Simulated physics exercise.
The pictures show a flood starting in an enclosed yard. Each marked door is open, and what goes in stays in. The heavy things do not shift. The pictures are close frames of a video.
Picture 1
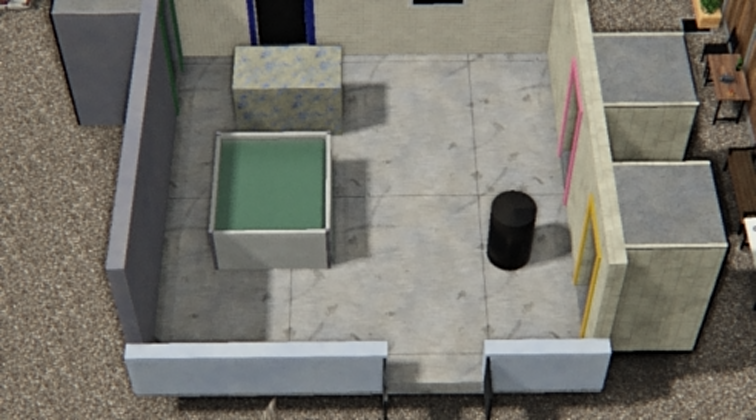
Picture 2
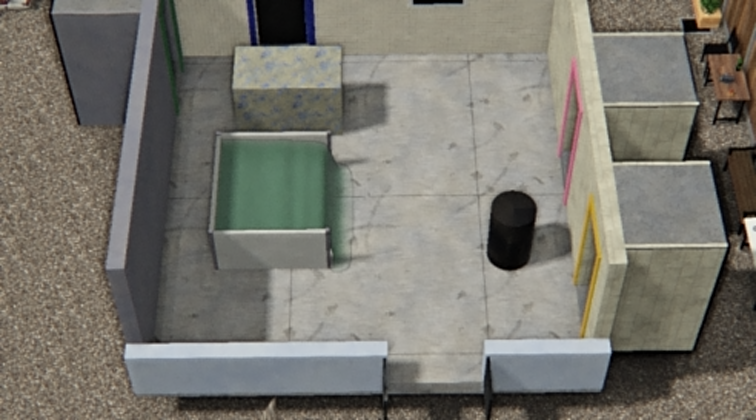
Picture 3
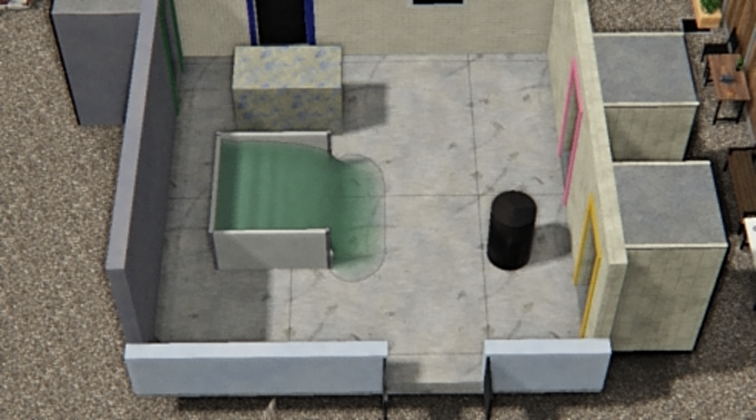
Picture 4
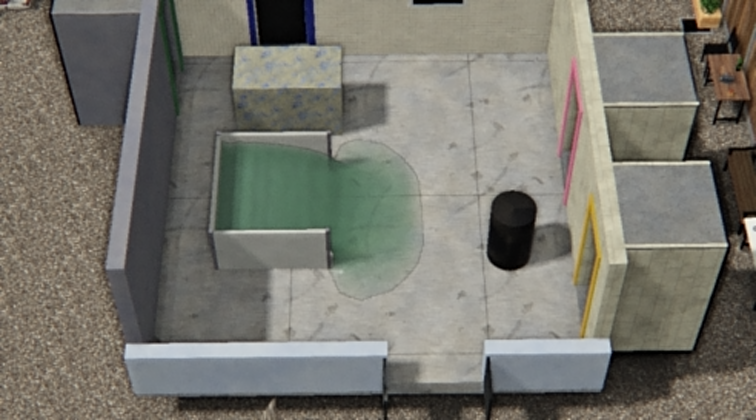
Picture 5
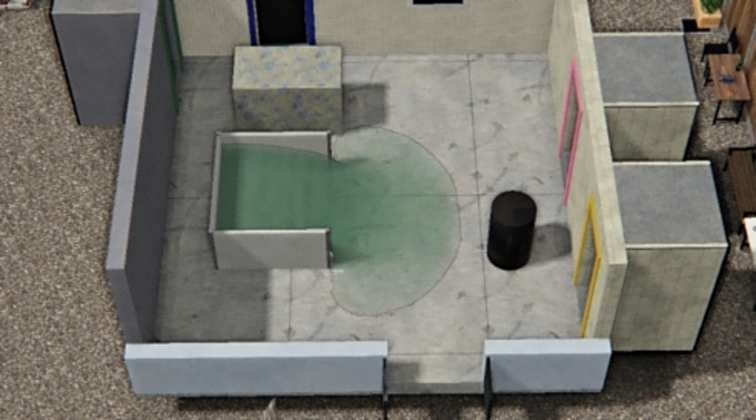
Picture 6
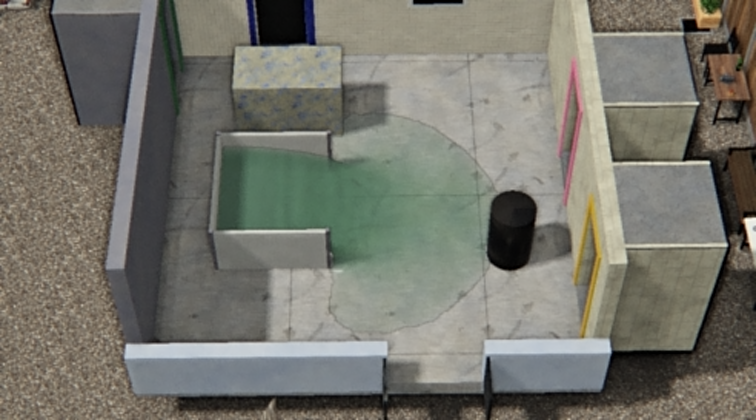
A walled yard with a tank of green water opening on its right side, the water spreading across the paved floor to a black cylinder.
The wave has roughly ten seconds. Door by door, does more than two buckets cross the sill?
The pink door floods; the yellow door floods; the blue door holds within the limit; the green door holds within the limit.
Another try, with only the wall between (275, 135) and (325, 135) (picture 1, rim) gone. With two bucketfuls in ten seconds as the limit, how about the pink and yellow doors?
My reading: Pink stays under; yellow lets less in.
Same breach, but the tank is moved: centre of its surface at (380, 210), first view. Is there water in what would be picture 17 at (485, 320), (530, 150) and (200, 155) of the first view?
In turn: Under water, flooded, clear.
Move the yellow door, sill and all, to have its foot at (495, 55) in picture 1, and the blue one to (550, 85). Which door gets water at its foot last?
Last comes the green door.
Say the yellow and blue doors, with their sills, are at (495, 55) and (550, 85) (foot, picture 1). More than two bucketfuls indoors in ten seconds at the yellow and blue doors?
One by one: Yellow door passes that mark; blue door lets more in.
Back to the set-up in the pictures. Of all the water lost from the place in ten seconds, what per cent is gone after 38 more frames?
Close to 80 %.
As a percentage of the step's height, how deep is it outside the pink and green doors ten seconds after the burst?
About 20 and 20 per cent.
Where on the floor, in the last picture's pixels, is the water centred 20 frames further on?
At about (453, 207).
A moment on, water covers 50 % of the floor; the pink door under two buckets in, the yellow door under two buckets in, the blue door not reached, the green door not reached.
Next, water covers 55 % of the floor; the pink door far over two buckets in, the yellow door over two buckets in, the blue door not reached, the green door not reached.
Then, water covers 55 % of the floor; the pink door far over two buckets in, the yellow door far over two buckets in, the blue door not reached, the green door not reached.
Later, water covers 80 % of the floor; the pink door far over two buckets in, the yellow door far over two buckets in, the blue door wet at the sill, nothing in, the green door wet at the sill, nothing in.
In the end, water covers 95 % of the floor; the pink door far over two buckets in, the yellow door far over two buckets in, the blue door wet at the sill, nothing in, the green door wet at the sill, nothing in.
